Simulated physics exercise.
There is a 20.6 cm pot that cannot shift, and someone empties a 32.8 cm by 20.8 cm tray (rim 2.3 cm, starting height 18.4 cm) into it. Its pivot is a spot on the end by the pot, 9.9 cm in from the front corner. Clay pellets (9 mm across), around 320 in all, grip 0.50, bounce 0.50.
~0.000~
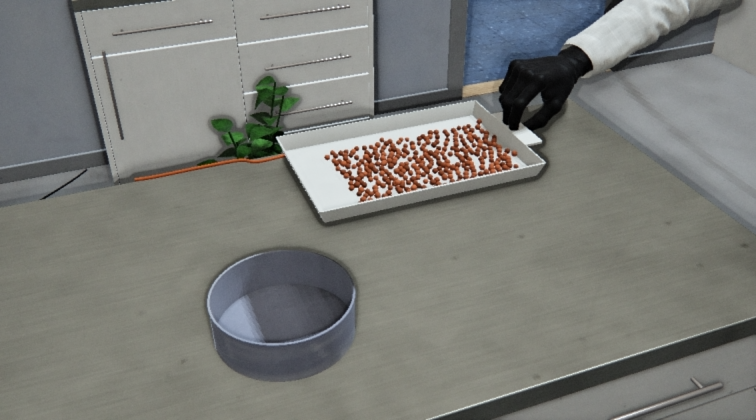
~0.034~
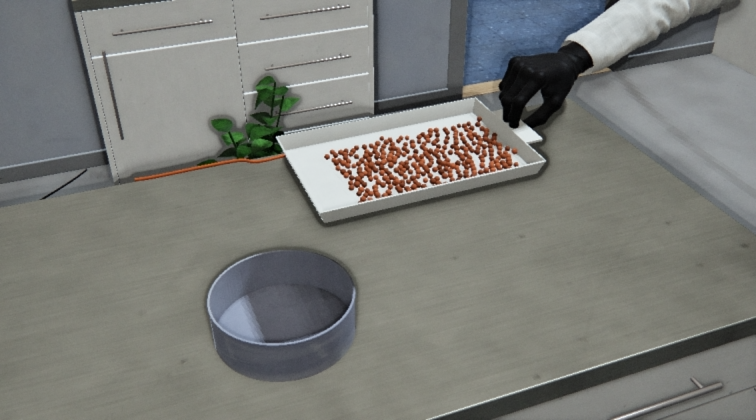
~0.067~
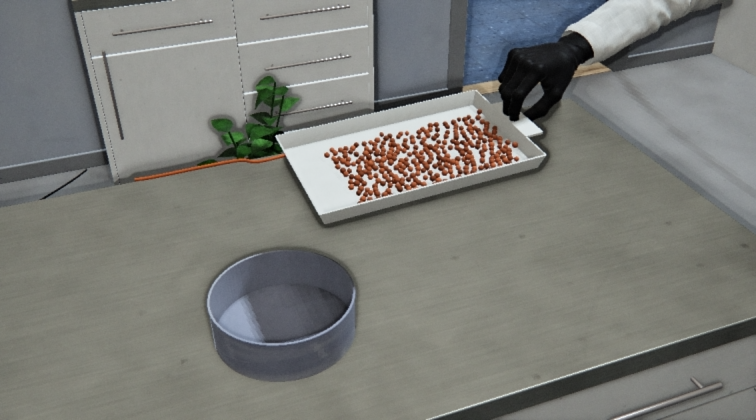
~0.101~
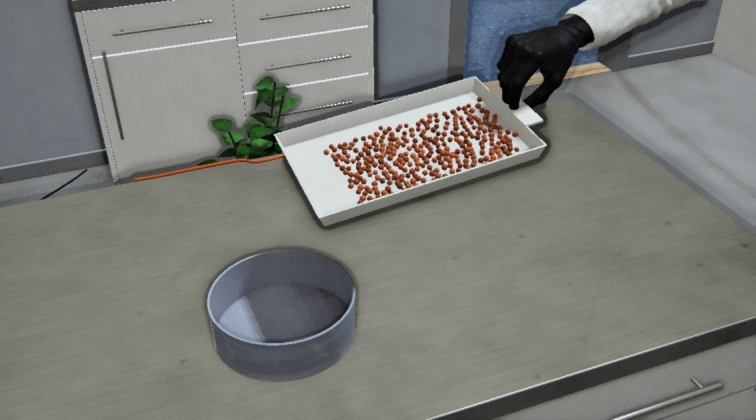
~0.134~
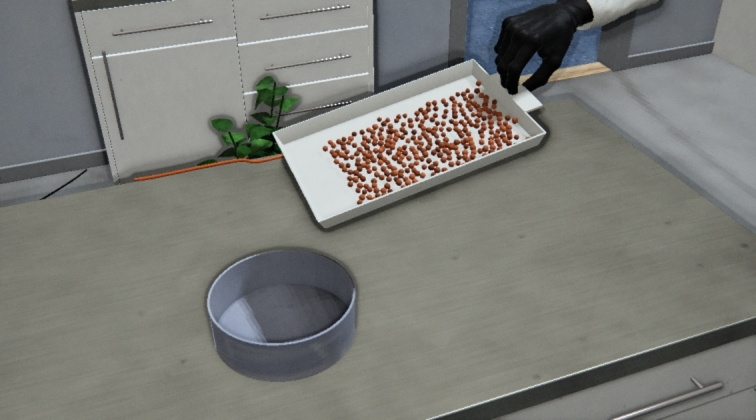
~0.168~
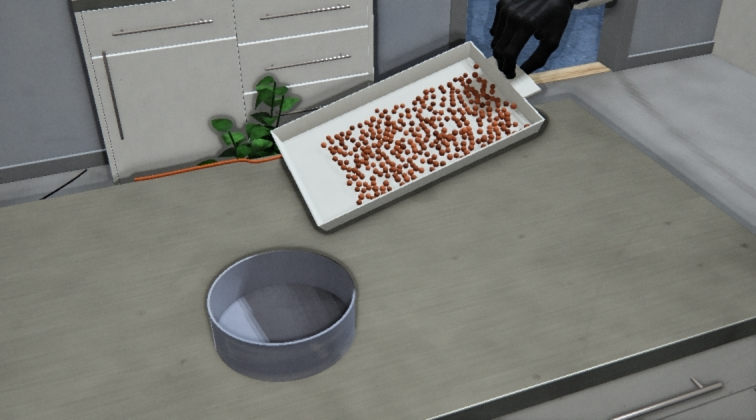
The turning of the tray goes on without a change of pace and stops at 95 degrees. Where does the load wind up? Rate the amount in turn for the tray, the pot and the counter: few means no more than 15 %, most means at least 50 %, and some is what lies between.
Tray: Few; pot: Most; counter: Few.
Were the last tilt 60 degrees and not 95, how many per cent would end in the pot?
It would be near 60 per cent.
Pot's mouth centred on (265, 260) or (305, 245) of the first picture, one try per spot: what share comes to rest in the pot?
Estimates: 30 % and 15 %, in that order.
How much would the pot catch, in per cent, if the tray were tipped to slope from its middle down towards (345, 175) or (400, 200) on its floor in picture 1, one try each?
Around 60 % for the first direction, around 30 % for the second.
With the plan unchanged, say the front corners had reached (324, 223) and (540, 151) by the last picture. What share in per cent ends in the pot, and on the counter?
In the pot: 40 per cent; on the counter: 60 per cent.
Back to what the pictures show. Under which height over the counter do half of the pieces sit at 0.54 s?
The halfway mark is near 18 cm.
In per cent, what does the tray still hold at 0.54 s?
Close to 90 in a hundred.
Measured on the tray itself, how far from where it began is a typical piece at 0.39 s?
It has moved some 4 cm from its start.
Then, at 0.39 s, tilt 58 degrees; the tray holds 100 %, the pot 0 %.
After 0.54 s, tilt 84 degrees; the tray holds 90 %, the pot 0 %.
After 0.81 s, tilt 95 degrees; the tray holds 5 %, the pot 95 %.
At rest (1.5 s), tray 0 %, pot 100 %, counter 0 %.
